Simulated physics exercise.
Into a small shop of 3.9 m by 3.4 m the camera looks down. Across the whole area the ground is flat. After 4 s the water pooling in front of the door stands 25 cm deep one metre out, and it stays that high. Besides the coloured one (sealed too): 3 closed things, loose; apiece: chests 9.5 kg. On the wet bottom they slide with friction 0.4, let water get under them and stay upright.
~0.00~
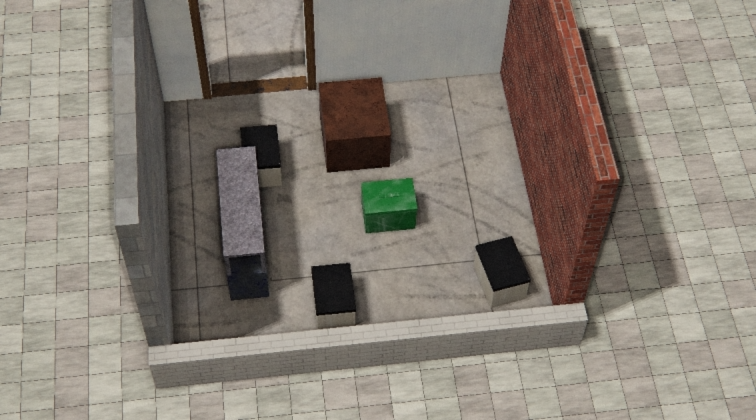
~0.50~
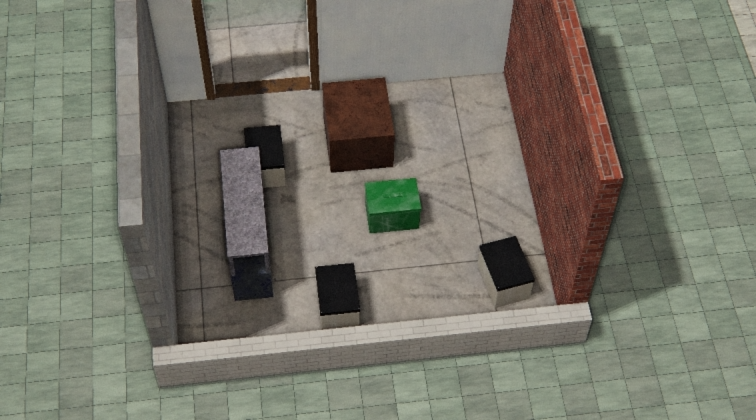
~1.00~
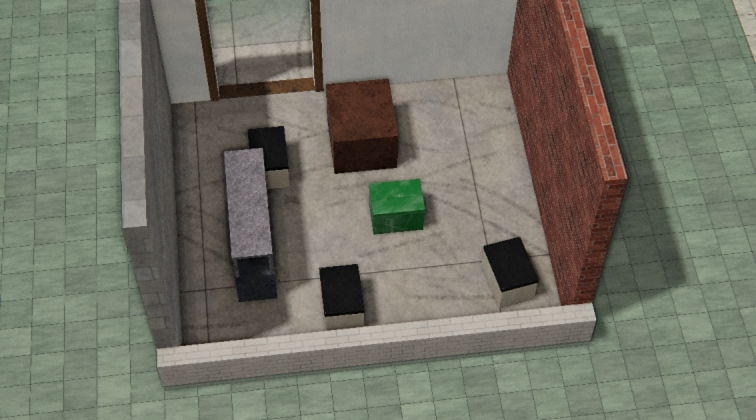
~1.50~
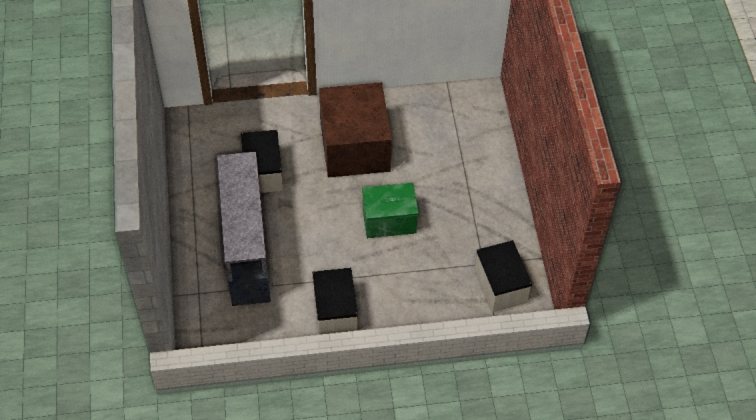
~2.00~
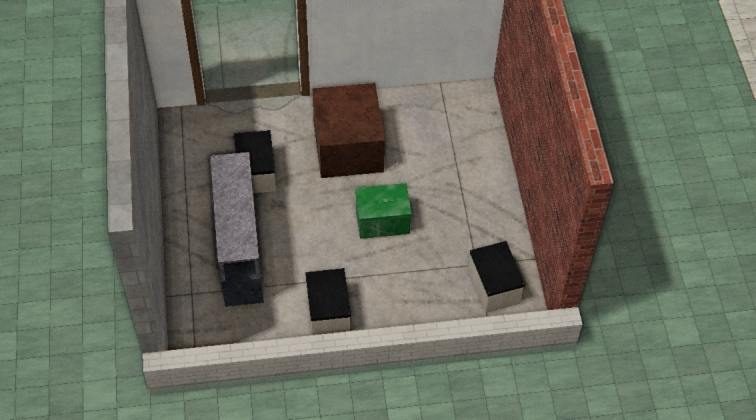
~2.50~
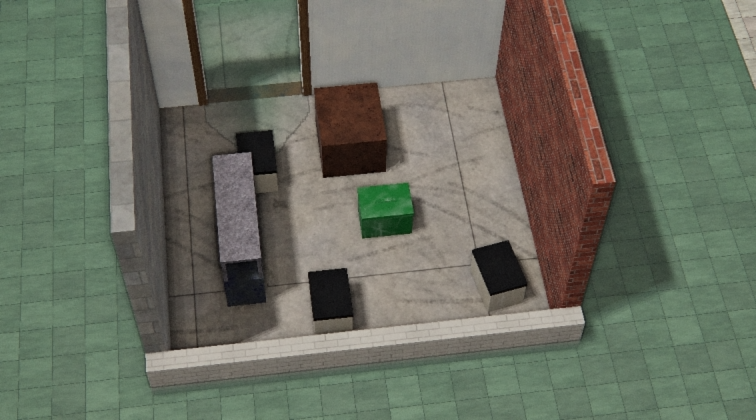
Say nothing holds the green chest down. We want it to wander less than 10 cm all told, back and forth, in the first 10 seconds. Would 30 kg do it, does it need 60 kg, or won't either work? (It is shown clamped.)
It stays in place with either.
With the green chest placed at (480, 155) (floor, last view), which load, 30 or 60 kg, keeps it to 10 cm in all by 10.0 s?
It takes the larger.
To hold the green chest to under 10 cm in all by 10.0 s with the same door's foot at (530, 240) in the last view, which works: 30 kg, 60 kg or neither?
I'd say you need the heavier one.
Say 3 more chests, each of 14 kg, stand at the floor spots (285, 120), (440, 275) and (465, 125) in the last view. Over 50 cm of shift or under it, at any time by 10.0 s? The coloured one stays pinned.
In turn: More, over, short of it.
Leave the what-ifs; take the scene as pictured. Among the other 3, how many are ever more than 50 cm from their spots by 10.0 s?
Counting them up, I find 3.
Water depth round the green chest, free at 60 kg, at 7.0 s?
3 cm, roughly.
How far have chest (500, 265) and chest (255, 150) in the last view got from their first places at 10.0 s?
Respectively 250 and 300 centimetres.
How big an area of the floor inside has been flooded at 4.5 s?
6.0 m2.
After 3.5 s the green chest would be 0 cm from its start with 30 kg and 0 cm from its start with 60 kg; 0 cm of water round it then.
After 4.5 s the green chest would be 0 cm from its start with 30 kg and 0 cm from its start with 60 kg; 2 cm of water round it then.
After 7.0 s the green chest would be 0 cm from its start with 30 kg and 0 cm from its start with 60 kg; 3 cm of water round it then.
After 10.0 s the green chest would be 0 cm from its start with 30 kg and 0 cm from its start with 60 kg; 5 cm of water round it then.
